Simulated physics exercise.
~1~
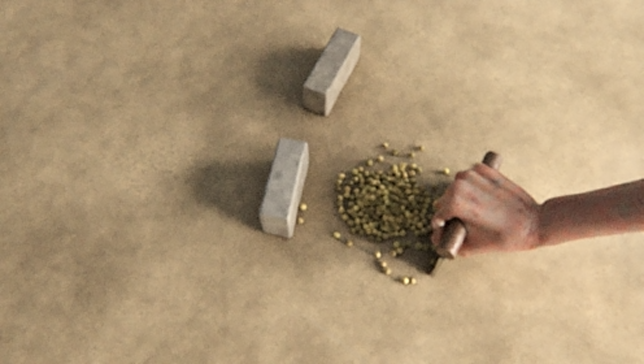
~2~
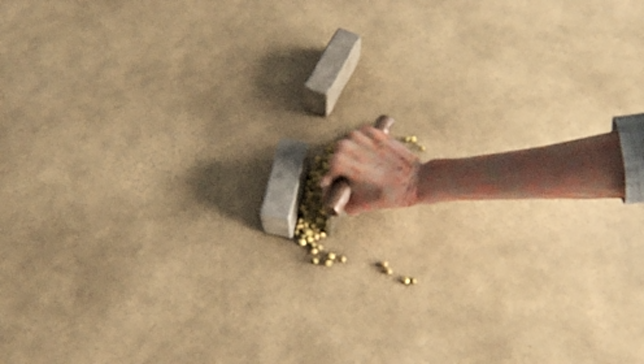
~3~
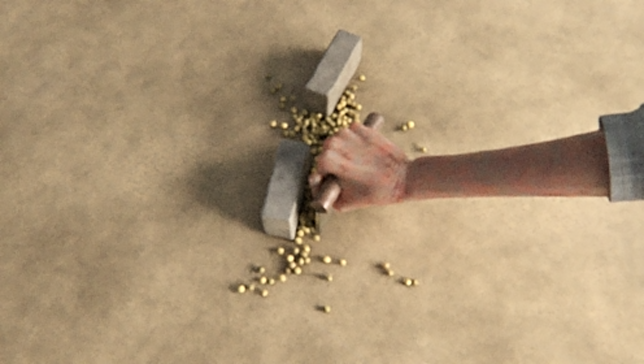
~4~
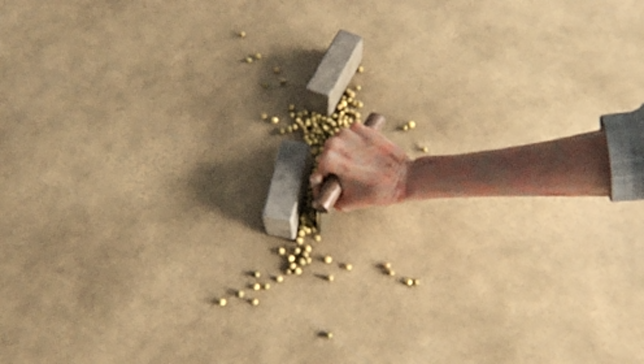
To begin with, a hand grips a scraper beside a loose pile of small yellowish soya beans, with two grey blocks standing to the left on a tan surface. The hand pushes the scraper left, sweeping the beans against the nearer block and bunching them up. As the blade presses a little farther, some beans spread up toward the gap between the blocks, while others spill around the lower end of the near block. The hand then stays put as a few loose beans scatter farther out. At the end, most beans remain held up before the blocks, with some in or through the gap.
